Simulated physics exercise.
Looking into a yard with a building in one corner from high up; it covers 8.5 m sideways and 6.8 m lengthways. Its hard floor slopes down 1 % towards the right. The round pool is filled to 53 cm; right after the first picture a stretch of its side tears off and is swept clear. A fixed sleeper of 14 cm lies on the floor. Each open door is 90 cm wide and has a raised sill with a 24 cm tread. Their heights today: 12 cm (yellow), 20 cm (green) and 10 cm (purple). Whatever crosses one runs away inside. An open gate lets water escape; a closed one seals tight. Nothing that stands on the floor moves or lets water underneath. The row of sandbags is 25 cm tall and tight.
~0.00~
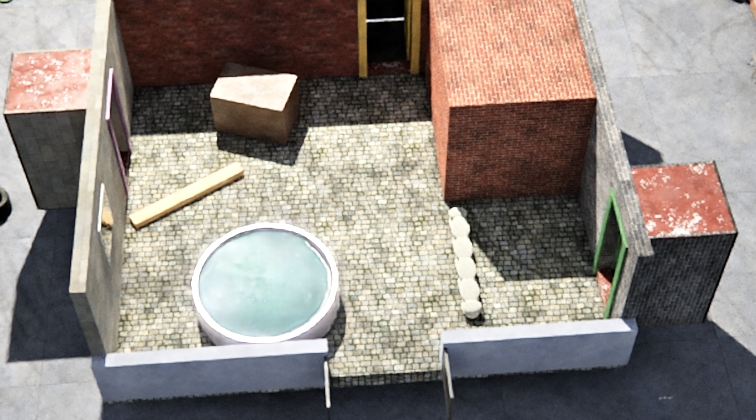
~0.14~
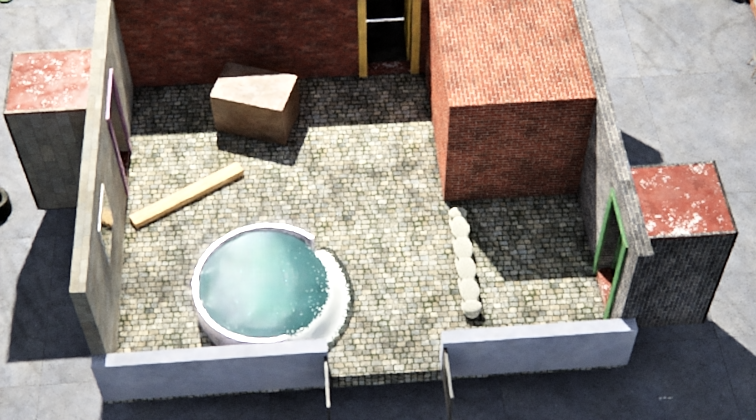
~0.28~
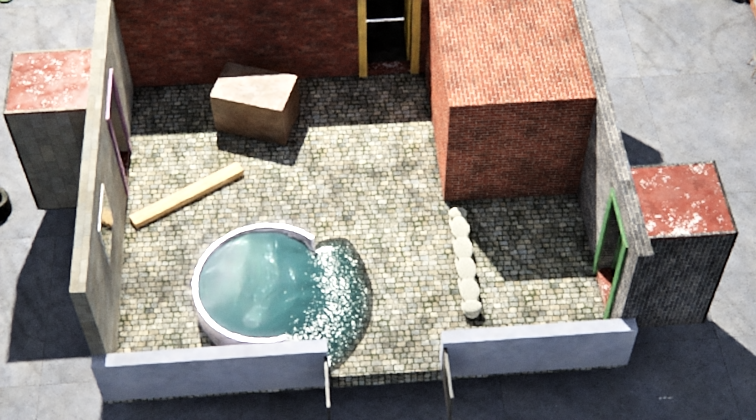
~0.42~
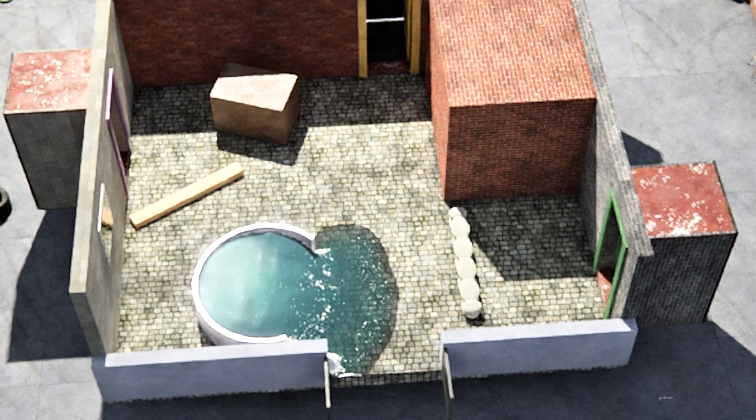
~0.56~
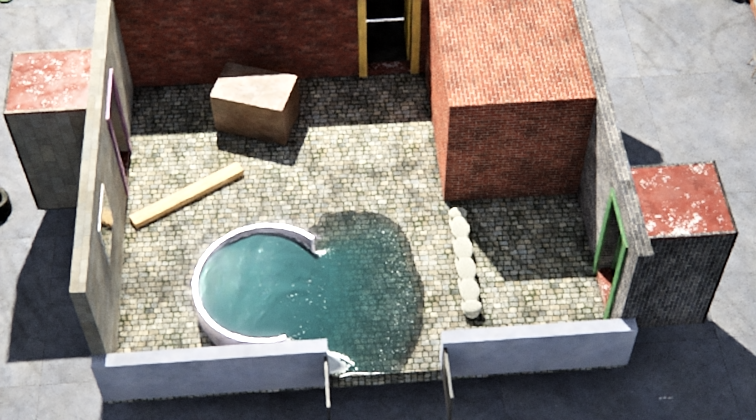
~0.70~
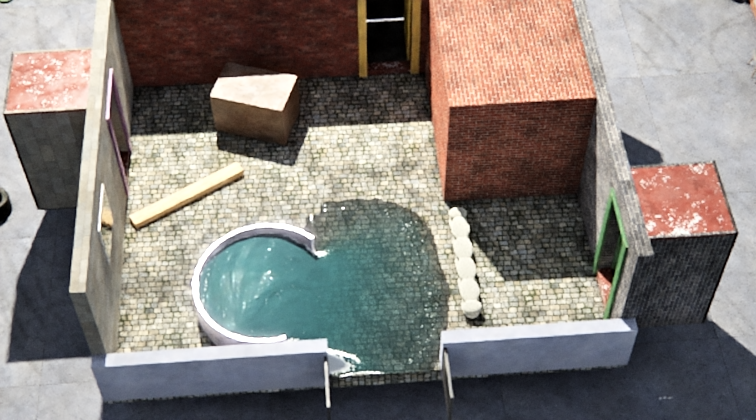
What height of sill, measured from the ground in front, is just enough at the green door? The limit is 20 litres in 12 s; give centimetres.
Some 14 cm above the ground.
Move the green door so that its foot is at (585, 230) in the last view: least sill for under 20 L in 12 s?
Roughly 7.5 cm.
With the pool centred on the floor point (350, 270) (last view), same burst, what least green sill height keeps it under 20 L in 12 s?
Then roughly 16 cm.
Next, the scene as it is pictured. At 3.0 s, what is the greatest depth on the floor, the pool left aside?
About 29 cm.
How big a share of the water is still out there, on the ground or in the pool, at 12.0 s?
About 68 per cent.
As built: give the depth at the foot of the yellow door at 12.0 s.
Roughly 6.0 cm deep.
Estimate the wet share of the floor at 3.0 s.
Near 40 per cent is wet.
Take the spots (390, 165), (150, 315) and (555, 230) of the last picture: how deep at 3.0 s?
In that order: 5, 1 and 1 cm.
After 1.4 s water covers 25 % of the floor, deepest (28 cm) near (456, 286); it has not reached the green door.
After 3.0 s water covers 40 % of the floor, deepest (29 cm) near (611, 346); 20 cm at the green door, 0 litres in over its 20 cm sill.
After 12.0 s water covers 85 % of the floor, deepest (9 cm) near (588, 246); 7 cm at the green door, 2 litres in over its 20 cm sill.
At the green door as built, the water arrived by 2.5 s and peaked near 20 cm at 3.0 s.
Run again over the same 12 s with other heights there, 41 litres in over 11 cm, 14 litres over 15 cm. The limit of 20 litres is kept from about 14 cm up.
